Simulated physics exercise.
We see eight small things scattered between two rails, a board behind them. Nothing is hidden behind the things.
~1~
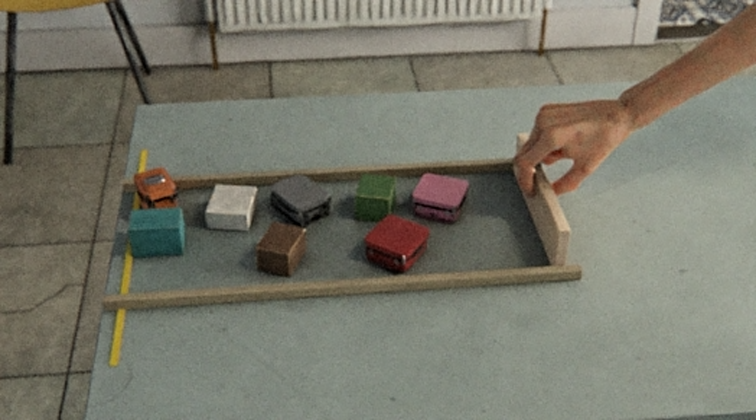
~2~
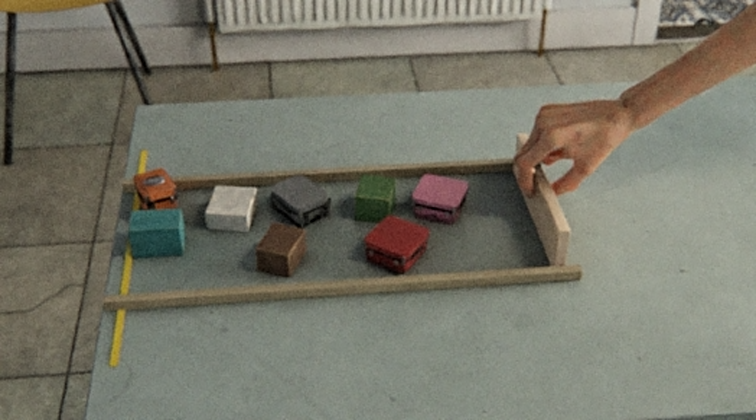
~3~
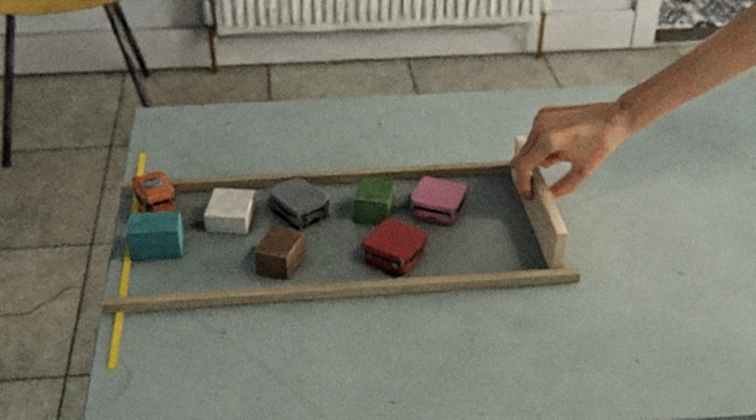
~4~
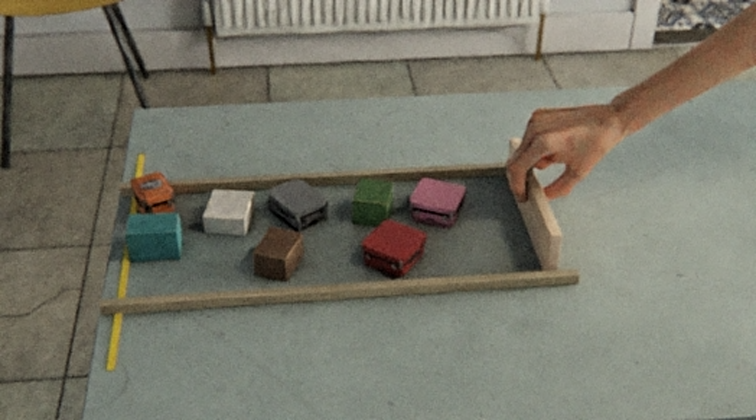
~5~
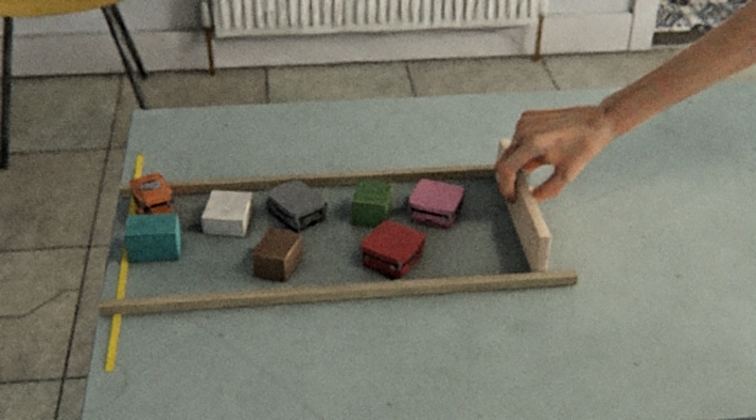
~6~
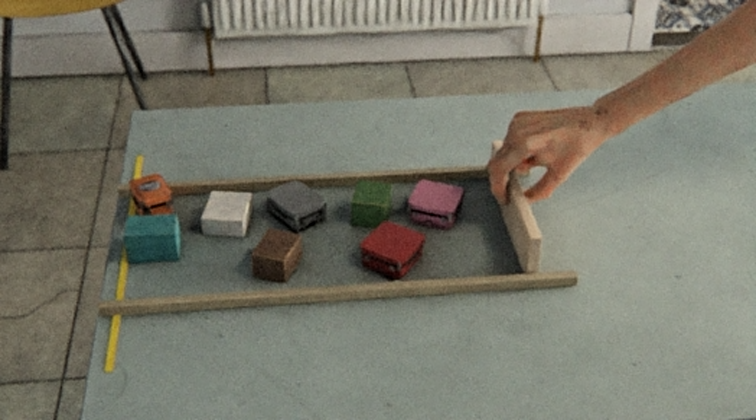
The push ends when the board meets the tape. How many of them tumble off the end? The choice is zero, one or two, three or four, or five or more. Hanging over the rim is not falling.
The number that fall off is five or more.
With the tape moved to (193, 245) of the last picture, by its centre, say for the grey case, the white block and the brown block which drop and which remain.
The grey case is lost; the white block is lost; the brown block survives.
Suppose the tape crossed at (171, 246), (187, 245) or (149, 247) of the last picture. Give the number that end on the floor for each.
It would be 6, 4 and 6.
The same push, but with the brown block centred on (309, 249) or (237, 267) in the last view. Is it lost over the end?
The brown block comes down; tumbles off.
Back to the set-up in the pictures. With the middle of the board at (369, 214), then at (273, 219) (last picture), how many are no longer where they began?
The counts are 5 and 7.
A little later, none off yet; orange case at rest near (152, 200); turquoise block at rest near (153, 238); white block at rest near (228, 214).
Next, one off so far; orange case dropping near (75, 327); turquoise block moving near (148, 238); white block shifted well along near (110, 220).
When it is over, the number that fall off is five or more; down, pink case, red case, green block, grey case, brown block, white block, turquoise block and orange case.
